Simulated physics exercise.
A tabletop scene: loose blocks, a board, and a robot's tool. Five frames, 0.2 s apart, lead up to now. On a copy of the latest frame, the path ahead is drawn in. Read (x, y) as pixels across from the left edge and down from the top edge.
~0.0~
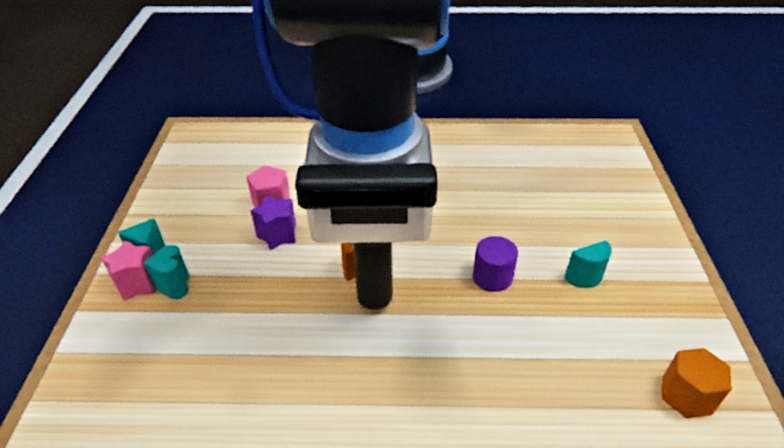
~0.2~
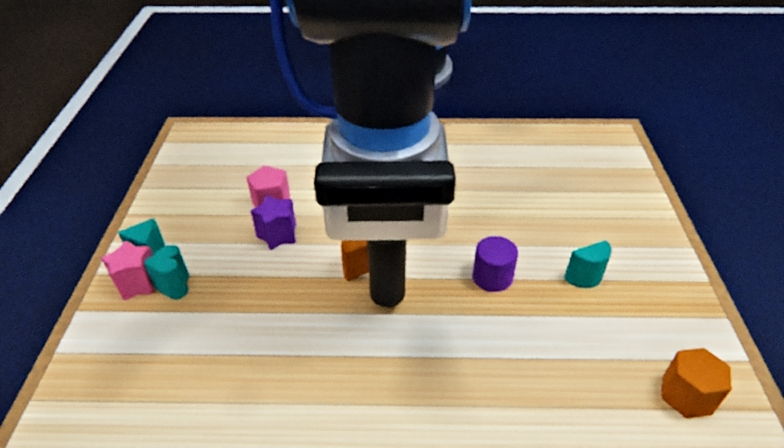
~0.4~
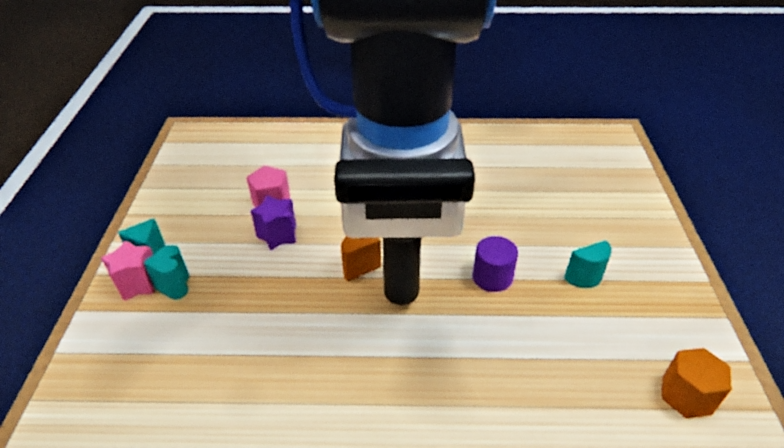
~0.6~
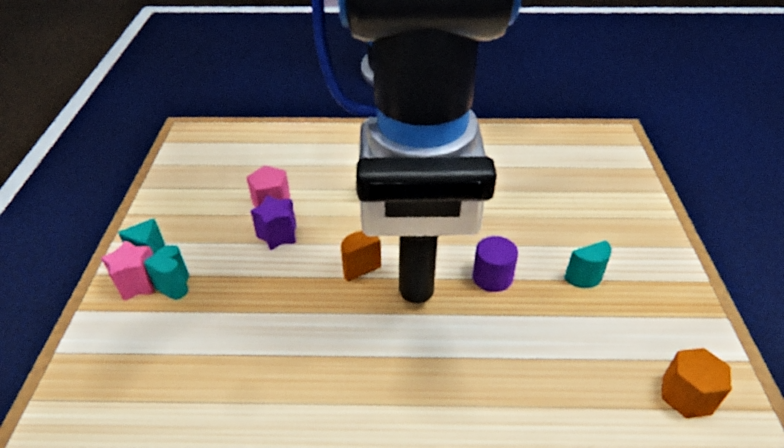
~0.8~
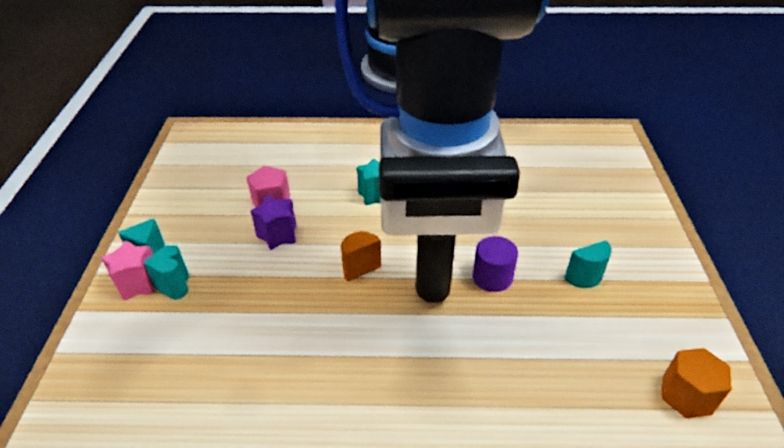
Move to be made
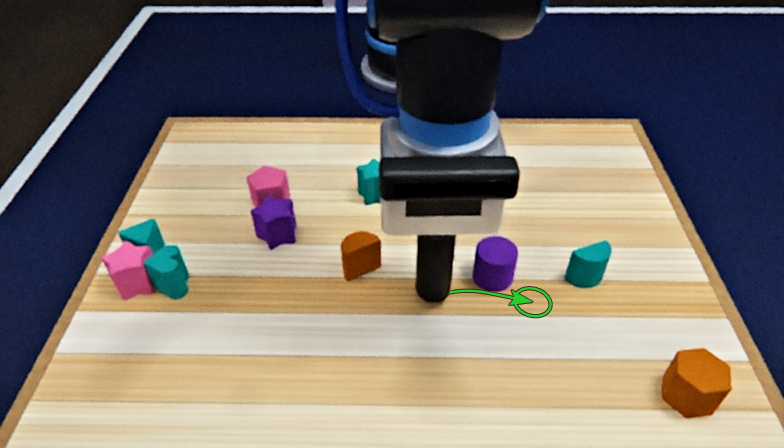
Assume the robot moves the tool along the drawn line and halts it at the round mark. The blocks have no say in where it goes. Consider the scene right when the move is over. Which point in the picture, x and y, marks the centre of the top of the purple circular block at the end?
The middle of the upper face of the purple circular block will lie at about (526, 243) in the picture.
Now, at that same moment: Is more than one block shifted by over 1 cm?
It seems not.
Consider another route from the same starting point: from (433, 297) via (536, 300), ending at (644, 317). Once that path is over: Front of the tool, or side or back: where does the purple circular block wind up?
Expect to find it next to or behind the tool.
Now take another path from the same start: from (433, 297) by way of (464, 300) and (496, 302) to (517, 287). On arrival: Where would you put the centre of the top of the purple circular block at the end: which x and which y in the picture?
That would be at about pixel (511, 232).
The line goes from (433, 297) over (465, 291) and (498, 295) to (532, 302).
The first path, step by step. Halfway along, tool (484, 284); purple circular block (513, 245).
At the end, tool (534, 294); purple circular block (526, 243); turquoise D-shaped block unmoved.
